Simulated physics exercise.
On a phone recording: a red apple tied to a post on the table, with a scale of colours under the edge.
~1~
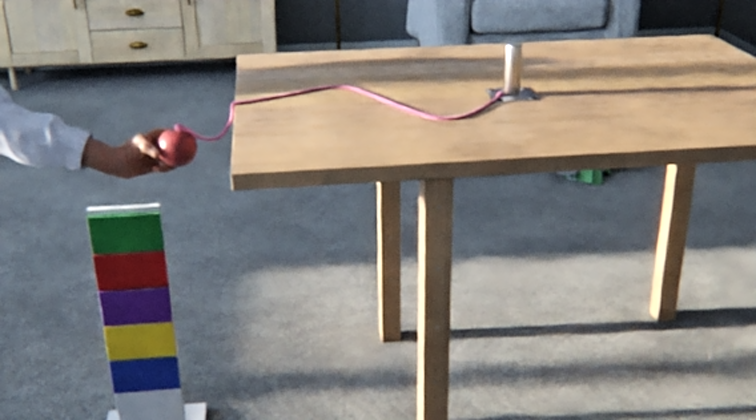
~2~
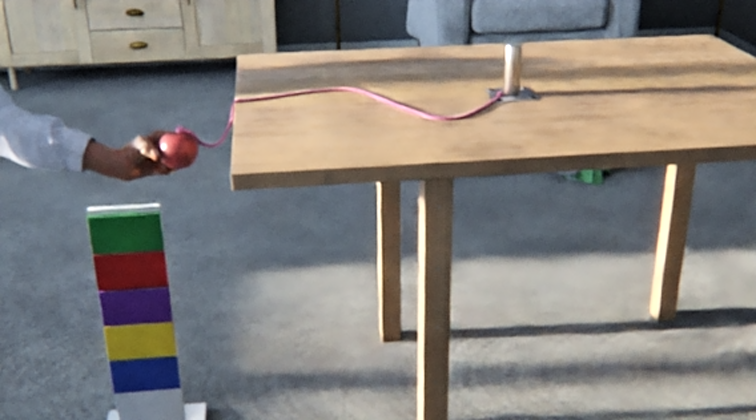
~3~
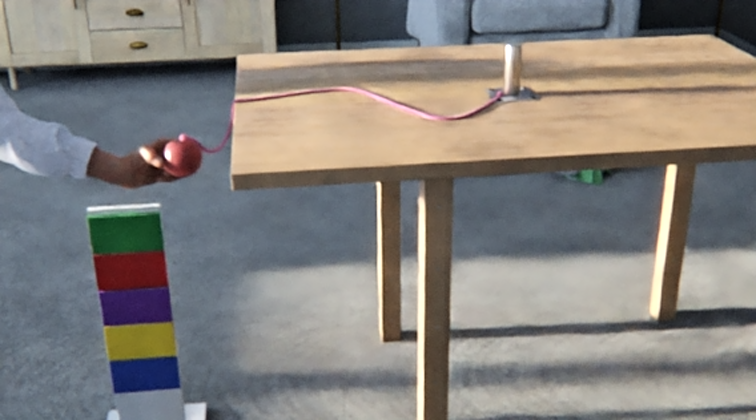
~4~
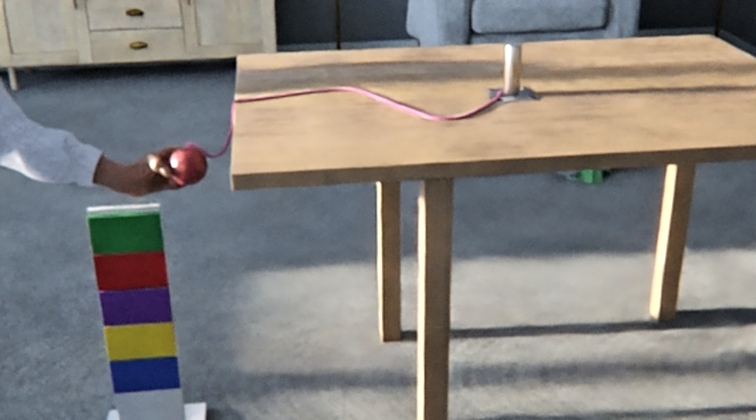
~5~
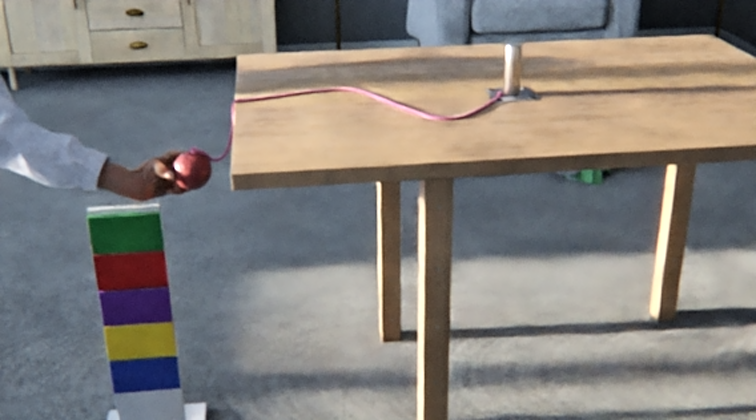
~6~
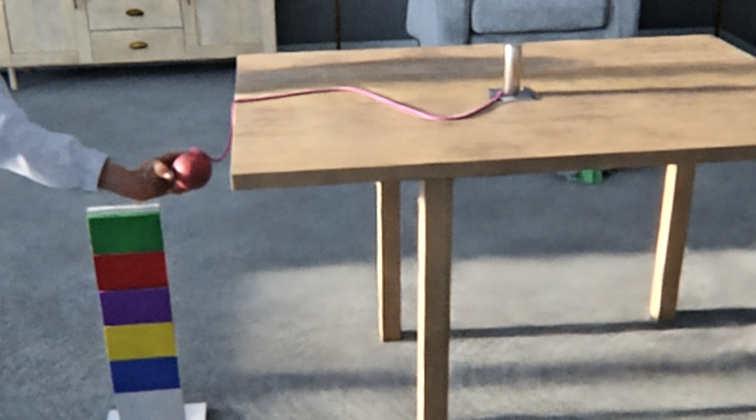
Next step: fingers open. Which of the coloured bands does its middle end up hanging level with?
It ends up level with the purple band.
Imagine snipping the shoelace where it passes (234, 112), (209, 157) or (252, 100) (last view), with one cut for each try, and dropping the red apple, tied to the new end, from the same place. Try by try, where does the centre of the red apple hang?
The pixels are (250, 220), (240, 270) and (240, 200), in the order of the tries.
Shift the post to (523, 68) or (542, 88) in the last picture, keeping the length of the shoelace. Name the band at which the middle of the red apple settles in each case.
Taking the two spots in turn: Red, then red.
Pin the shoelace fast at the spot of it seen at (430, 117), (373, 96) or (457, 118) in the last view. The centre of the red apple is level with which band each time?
Taking the three tries in turn, you'd get red, green and red.
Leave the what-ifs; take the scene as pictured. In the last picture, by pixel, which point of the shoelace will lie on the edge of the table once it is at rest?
Pixel (317, 91) or thereabouts.
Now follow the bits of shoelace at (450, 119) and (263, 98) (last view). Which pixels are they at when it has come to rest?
To (408, 101) for the first and to (238, 176) for the second.
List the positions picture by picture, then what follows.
Red apple (177, 147); green (126, 235); red (131, 271); purple (136, 308); yellow (141, 343); blue (145, 376), in the first picture.
Red apple (178, 150); shoelace through (485, 107) (425, 115) (376, 97) (305, 93) (235, 109), in the second picture.
Red apple (182, 158), in the third picture.
Red apple (188, 166); shoelace through (485, 107) (425, 115) (376, 97) (305, 93) (235, 109), in the fourth picture.
Red apple (192, 171), in the fifth picture.
Red apple (193, 171); shoelace through (485, 107) (425, 115) (376, 97) (305, 93) (235, 109), in the sixth picture.
Soon after, apple near (243, 271); level with red.
Then, apple near (251, 305); level with purple.
At rest, apple near (246, 303); level with purple. At purple.
